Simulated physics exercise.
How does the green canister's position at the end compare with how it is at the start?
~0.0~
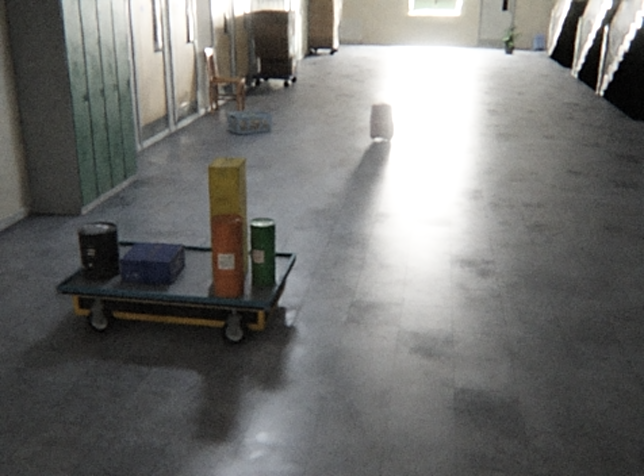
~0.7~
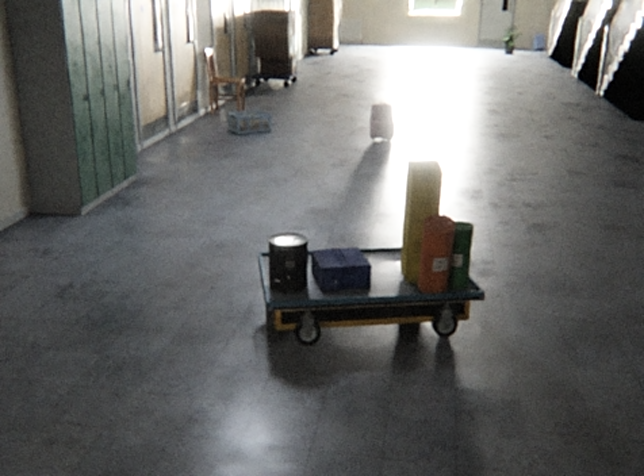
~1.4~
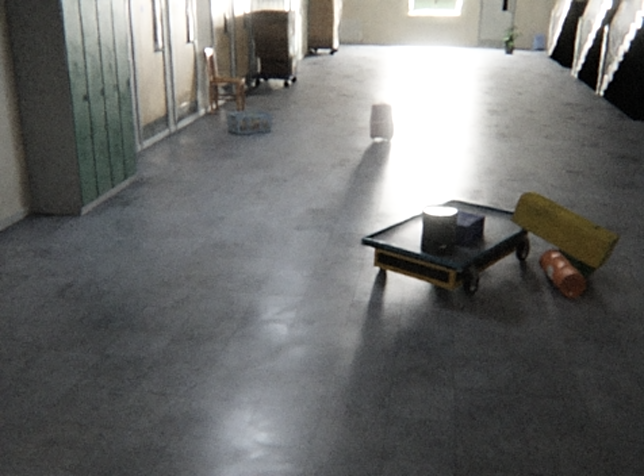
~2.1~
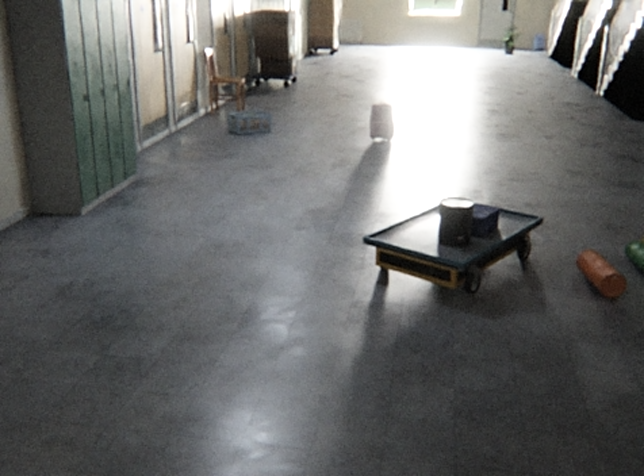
At the start the green canister stands upright on the cart, but by the end it lies on its side on the floor to the right.
